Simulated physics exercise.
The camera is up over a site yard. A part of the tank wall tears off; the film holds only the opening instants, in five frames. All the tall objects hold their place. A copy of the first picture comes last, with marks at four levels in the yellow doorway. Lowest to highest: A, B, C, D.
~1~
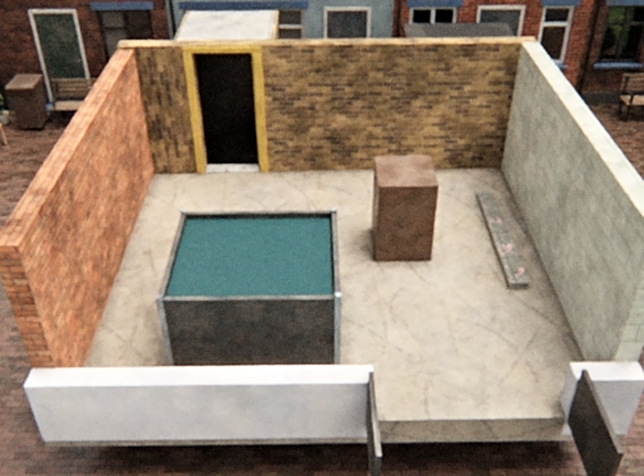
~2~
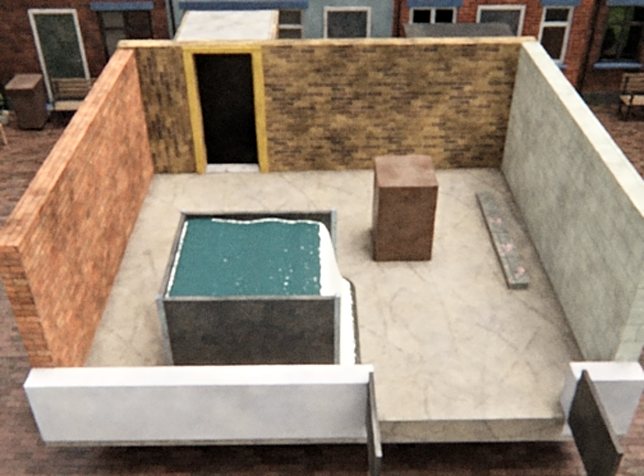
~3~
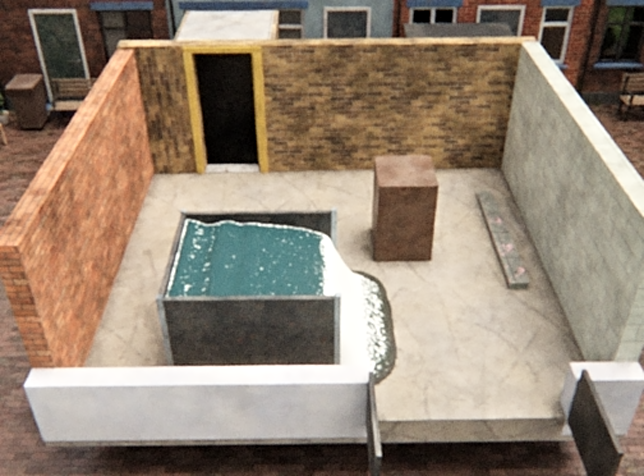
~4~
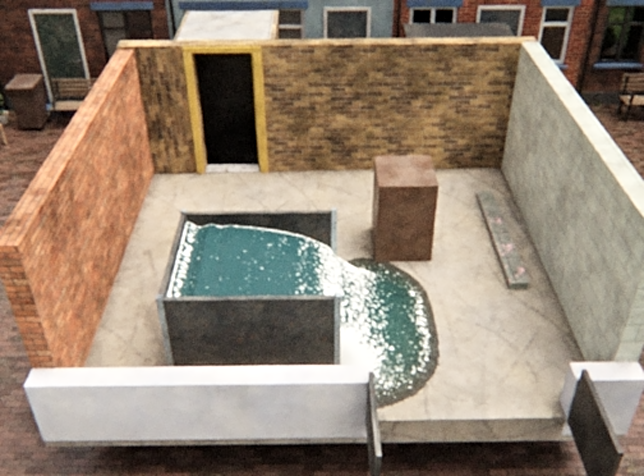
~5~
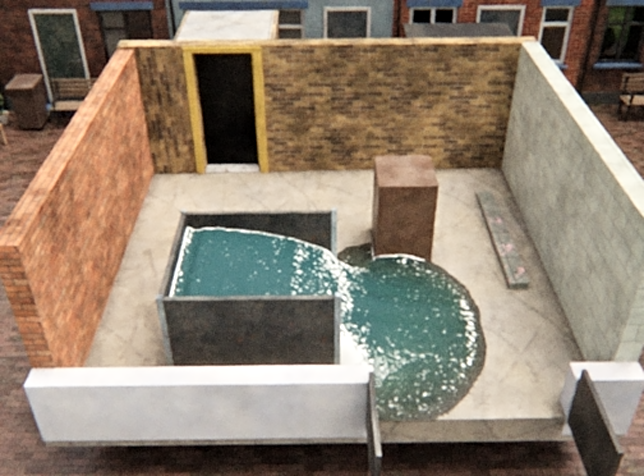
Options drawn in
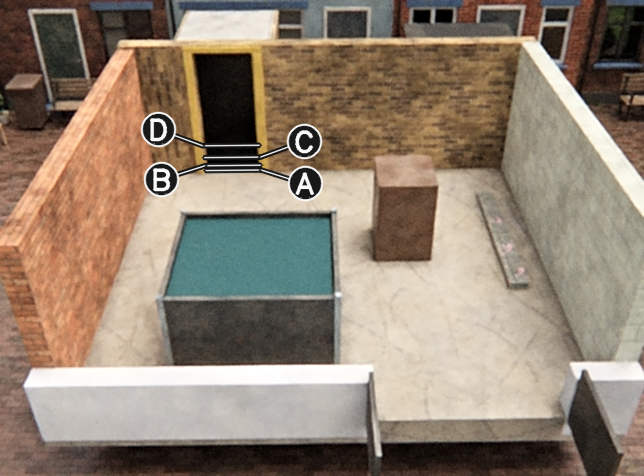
In this clip, a tank of still teal water sits in a walled yard with a yellow doorway, then water pours out of its right side and spreads across the pale ground in a widening, foamy pool, reaching a brown block.
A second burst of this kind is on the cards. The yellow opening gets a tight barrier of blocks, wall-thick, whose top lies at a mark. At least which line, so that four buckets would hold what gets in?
Use height A.
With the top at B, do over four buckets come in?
No.
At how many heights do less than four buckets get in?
All of them.
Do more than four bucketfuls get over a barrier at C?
No.
In white, A at (233, 170); B at (232, 165); C at (232, 157); D at (231, 145); from the bottom up A, B, C, D.
With A, a splash gets over, under a bucket.
With B, nothing gets over.
With C, nothing gets over.
With D, nothing gets over.
